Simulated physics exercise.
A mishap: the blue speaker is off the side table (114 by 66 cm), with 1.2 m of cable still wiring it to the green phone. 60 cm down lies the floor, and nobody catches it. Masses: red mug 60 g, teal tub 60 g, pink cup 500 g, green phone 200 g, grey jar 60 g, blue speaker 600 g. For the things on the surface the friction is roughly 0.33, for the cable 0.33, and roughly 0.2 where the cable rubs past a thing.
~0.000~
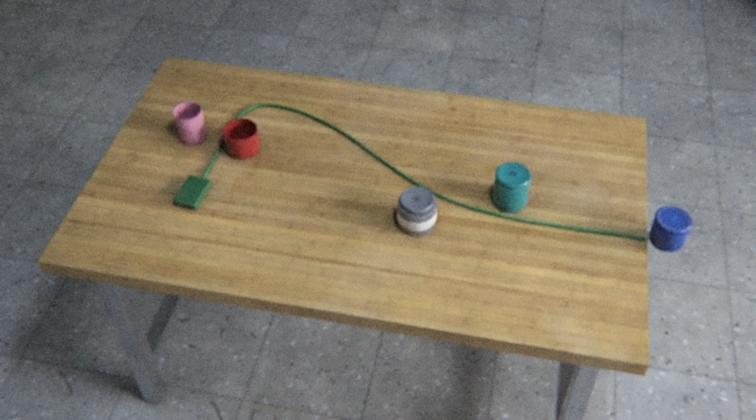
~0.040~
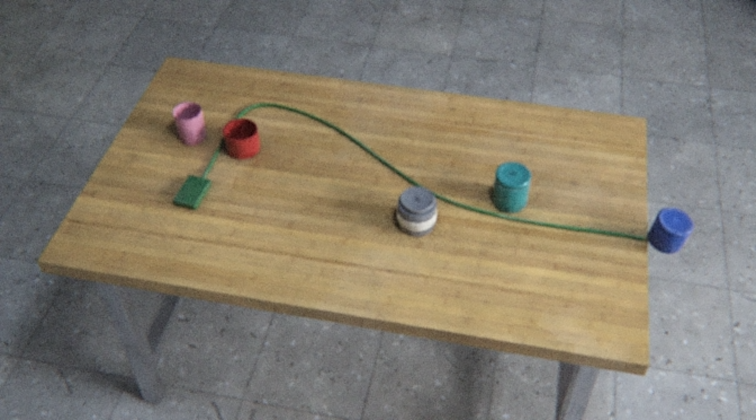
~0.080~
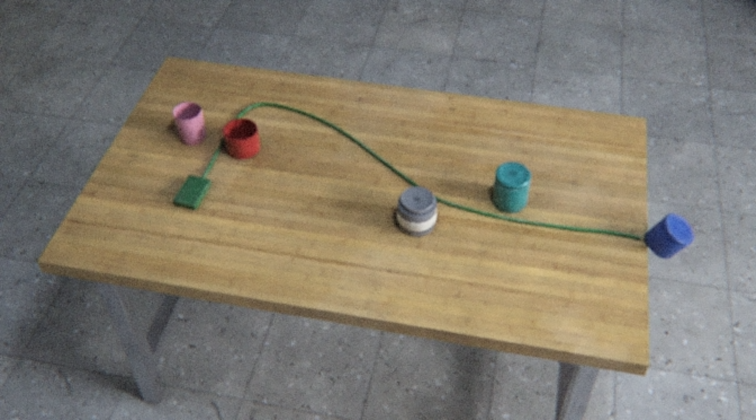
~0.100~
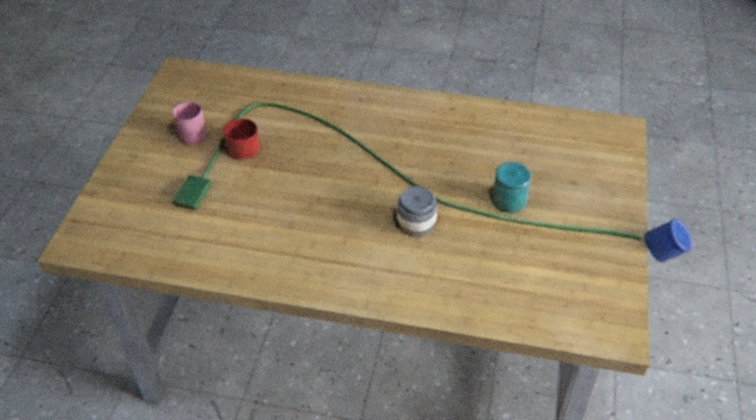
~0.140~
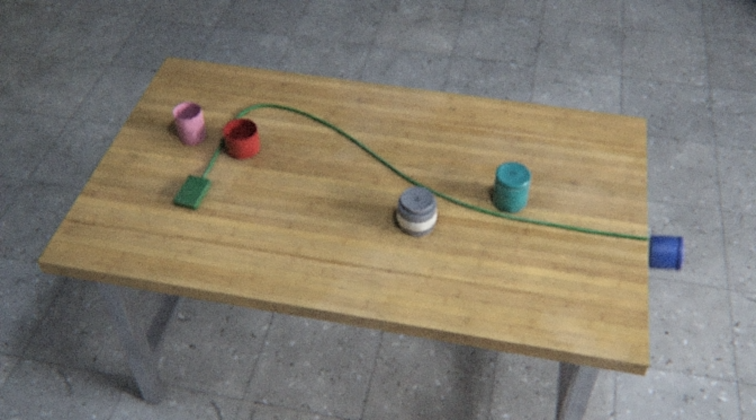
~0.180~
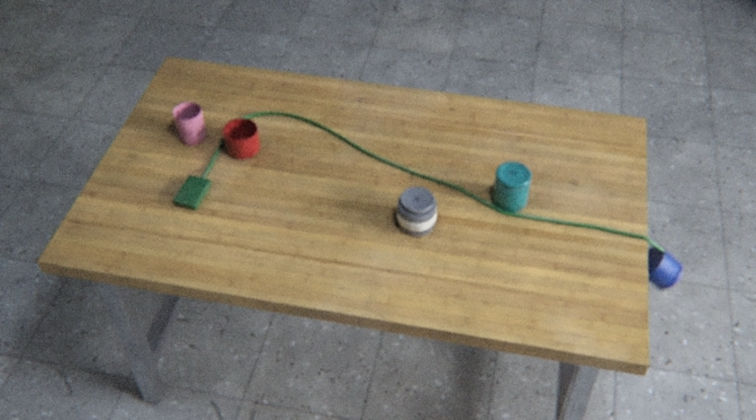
Blue cylindrical container tipping over and dropping beside a wooden table's right edge, the green cable attached to it shifting across the tabletop.
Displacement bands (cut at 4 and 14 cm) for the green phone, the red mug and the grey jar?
Result: Green phone high, red mug high, grey jar mid.
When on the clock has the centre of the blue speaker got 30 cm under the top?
That is: 0.32 s.
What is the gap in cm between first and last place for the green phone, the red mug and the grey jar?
About: Green phone 90 cm, red mug off the top, grey jar 6 cm.
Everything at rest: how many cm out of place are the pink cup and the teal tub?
Pink cup 0 cm, teal tub over the edge.
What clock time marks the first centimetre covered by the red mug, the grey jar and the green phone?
Red mug 0.26 s, grey jar 0.42 s, green phone 0.32 s.
At 0.4 s, the cable's tail end at (288, 205); red mug 35 cm off its start, green phone 17 cm off its start, grey jar 2 cm off its start.
At 0.7 s, the cable's tail end at (515, 202); red mug over the edge, green phone 62 cm off its start, grey jar 6 cm off its start.
At 0.9 s, the cable's tail end at (628, 230); red mug over the edge, green phone 83 cm off its start at (607, 223), grey jar 6 cm off its start at (420, 222).
At 1.2 s, the cable's tail end at (646, 233); red mug over the edge, green phone 87 cm off its start, grey jar 6 cm off its start.
At 2.4 s, the cable's tail end at (646, 233); red mug over the edge, green phone 87 cm off its start at (625, 226), grey jar 6 cm off its start at (420, 222), teal tub over the edge.
